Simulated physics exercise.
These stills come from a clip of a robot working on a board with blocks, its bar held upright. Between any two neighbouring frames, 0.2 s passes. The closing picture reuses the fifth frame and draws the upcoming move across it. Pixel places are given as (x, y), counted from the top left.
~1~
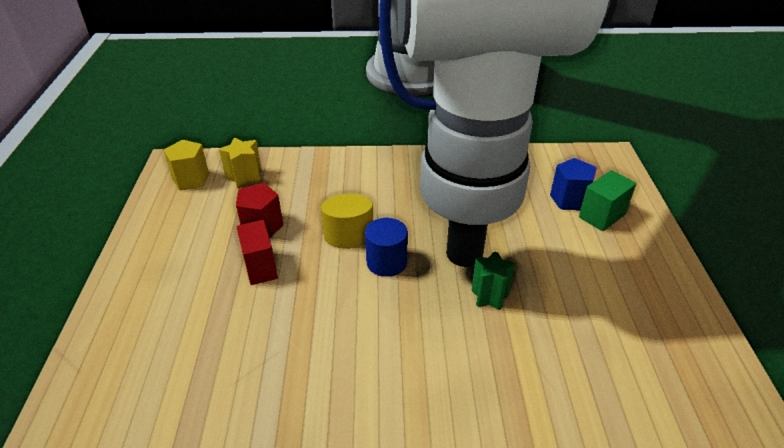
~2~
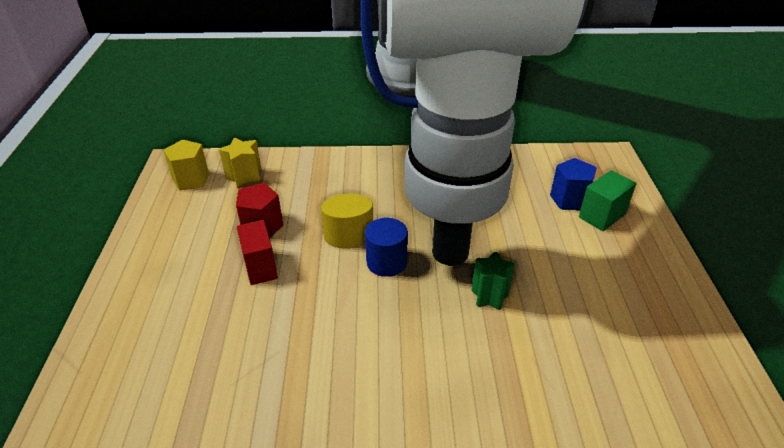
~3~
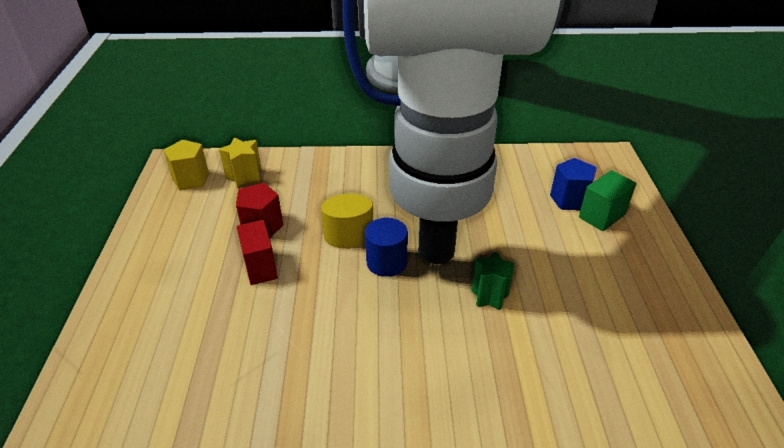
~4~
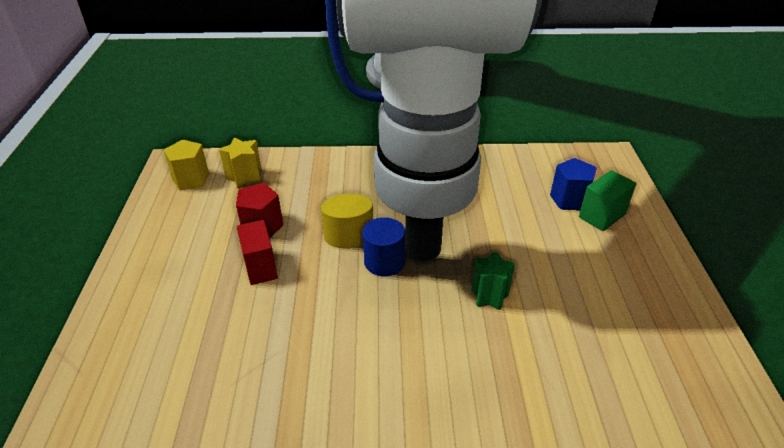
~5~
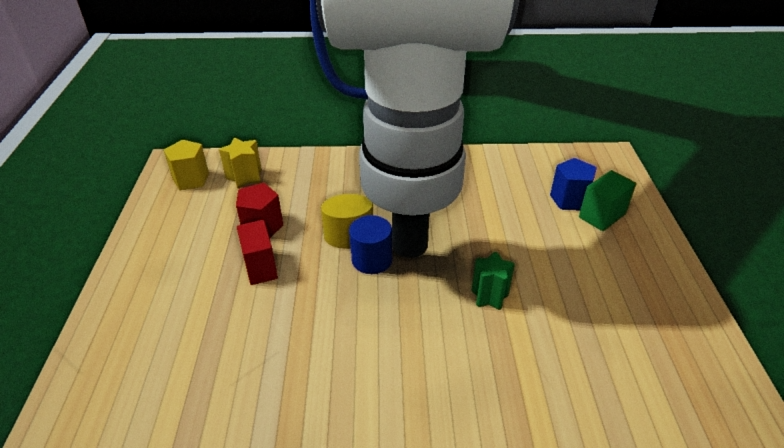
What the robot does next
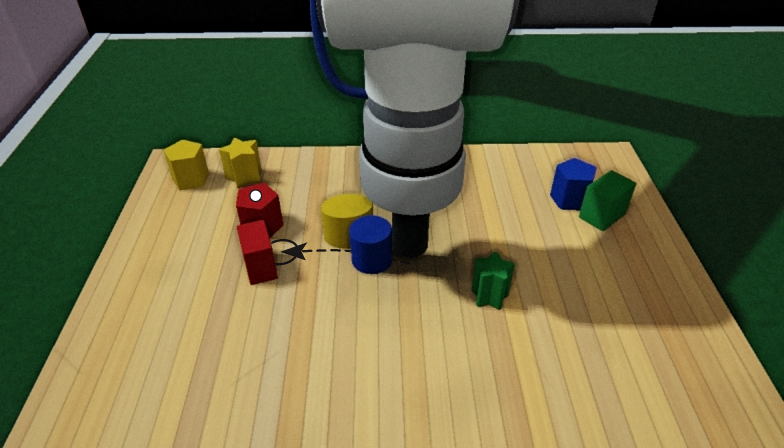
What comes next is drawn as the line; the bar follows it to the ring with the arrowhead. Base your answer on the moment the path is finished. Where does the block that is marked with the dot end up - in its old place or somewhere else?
The block that is marked with the dot is left alone.
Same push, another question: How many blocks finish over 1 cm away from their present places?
It shifts three blocks or more.
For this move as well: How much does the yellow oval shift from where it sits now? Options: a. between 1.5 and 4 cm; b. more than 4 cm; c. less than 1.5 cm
Choice a: Between 1.5 and 4 cm.
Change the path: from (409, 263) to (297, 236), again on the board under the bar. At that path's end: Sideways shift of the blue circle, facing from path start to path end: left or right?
Displaced left.
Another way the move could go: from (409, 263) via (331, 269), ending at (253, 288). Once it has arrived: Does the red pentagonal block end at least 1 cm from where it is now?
In short: No.
The line goes from (409, 263) by way of (367, 254) and (324, 250) to (281, 252); the dot is on the red pentagonal block.
What follows on the original path. One third of the way, bar (366, 236); yellow oval (342, 202); blue circle (327, 229).
Two thirds of the way, bar (322, 233); red oblong (248, 238); yellow oval (334, 196), turned 15° clockwise; blue circle (285, 234).
At the end, bar (277, 234); red oblong (216, 245), turned 30° clockwise; red pentagonal block unmoved; yellow oval (334, 196), turned 15° clockwise; blue circle (253, 246).
